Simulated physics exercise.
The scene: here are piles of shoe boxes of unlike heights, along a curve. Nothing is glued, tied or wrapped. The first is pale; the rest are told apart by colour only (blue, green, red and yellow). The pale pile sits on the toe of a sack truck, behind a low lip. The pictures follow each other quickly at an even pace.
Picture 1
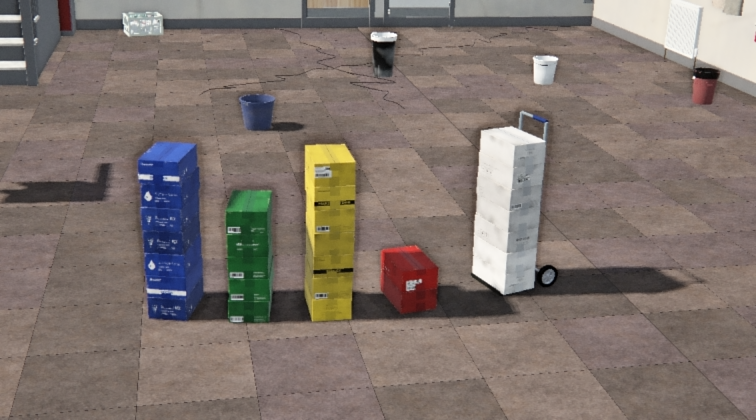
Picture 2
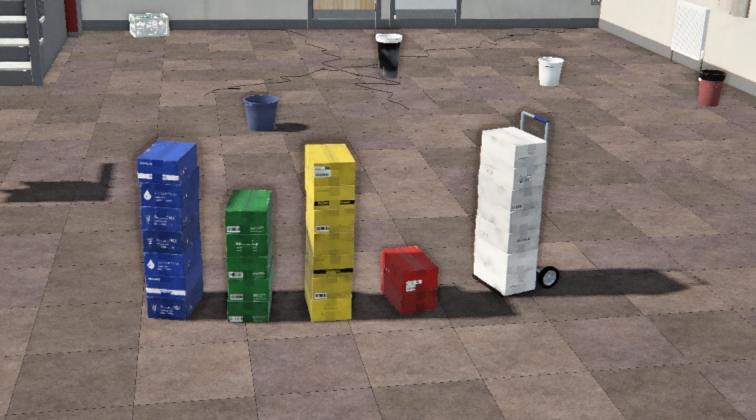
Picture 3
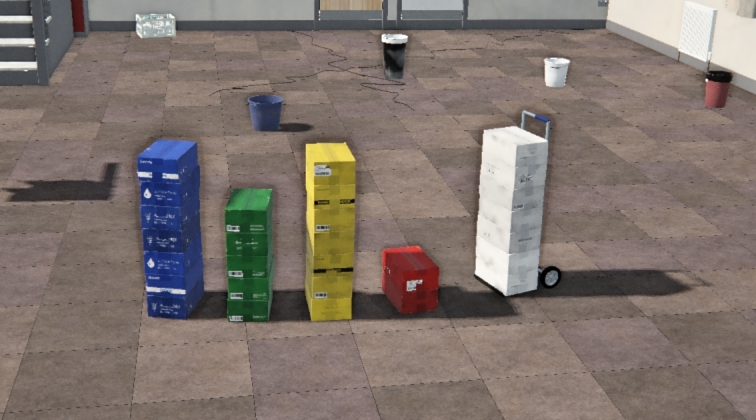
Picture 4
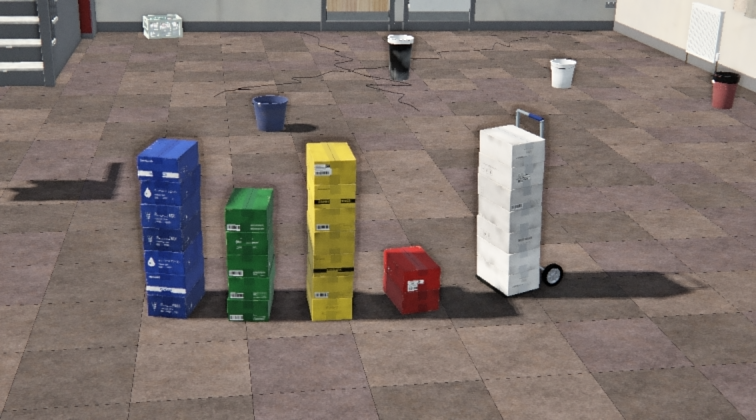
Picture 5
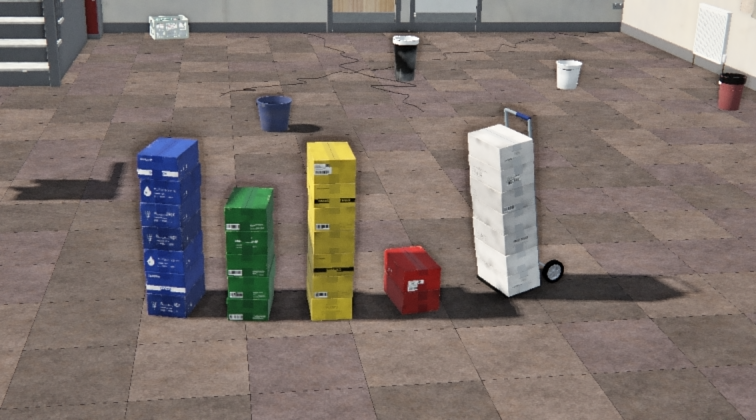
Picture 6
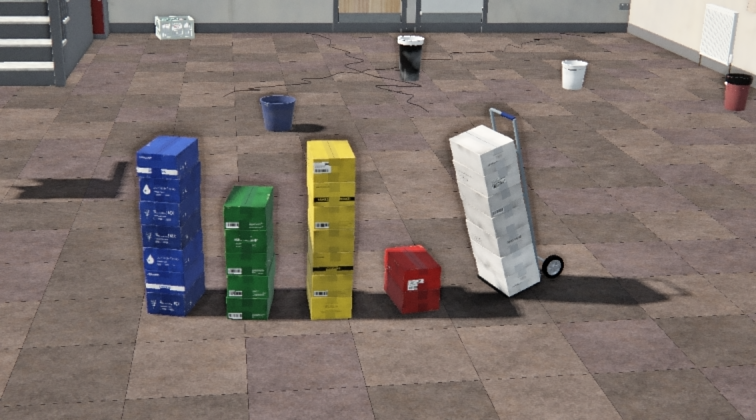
Tiled indoor floor with blue, green, yellow and red box stacks standing still as a hand truck of white boxes tilts left.
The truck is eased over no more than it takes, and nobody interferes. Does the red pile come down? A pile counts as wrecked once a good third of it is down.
It is left standing.
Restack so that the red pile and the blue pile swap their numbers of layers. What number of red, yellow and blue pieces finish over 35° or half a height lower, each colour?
By colour: Red 7, yellow 7, blue 1.
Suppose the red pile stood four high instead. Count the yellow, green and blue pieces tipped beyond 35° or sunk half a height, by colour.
The counts are yellow 0, green 0, blue 0.
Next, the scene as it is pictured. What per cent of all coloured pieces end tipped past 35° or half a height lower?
Roughly 0 per cent.
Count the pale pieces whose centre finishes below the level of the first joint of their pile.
3 of them.
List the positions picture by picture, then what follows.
In the first frame (pixels give the middle of a visible side; the camera moves round a little), truck frame level; top red box (409, 258); top green box (247, 223); none of the others has stirred.
The second frame shows truck frame level; top red box (410, 258).
The third frame shows truck frame level; top red box (411, 258).
The fourth frame shows truck frame rocked barely; top red box (412, 258).
The fifth frame shows truck frame rocked a little, top of the pale pile leaning a little; top red box (412, 258); none of the others has stirred.
The sixth frame shows truck frame (519, 153) rocked clearly, top of the pale pile leaning clearly; top red box (413, 257); top yellow box (334, 170); none of the others has stirred.
Shortly afterwards, 0 of the pale pile down; none of the 2 red boxes down (0 of 21 in all colours); top red box unmoved.
Next, 7 of the pale pile down; none of the 2 red boxes down (0 of 21 in all colours); top red box unmoved.
Some moments later, 7 of the pale pile down; none of the 2 red boxes down (0 of 21 in all colours); top red box a little from its place; top yellow box a little from its place.
In the end, 6 of the pale pile down; none of the 2 red boxes down (0 of 21 in all colours); top red box a little from its place; top blue box unmoved. From the last view, middles, top red box near (409, 269), top blue box near (168, 157).
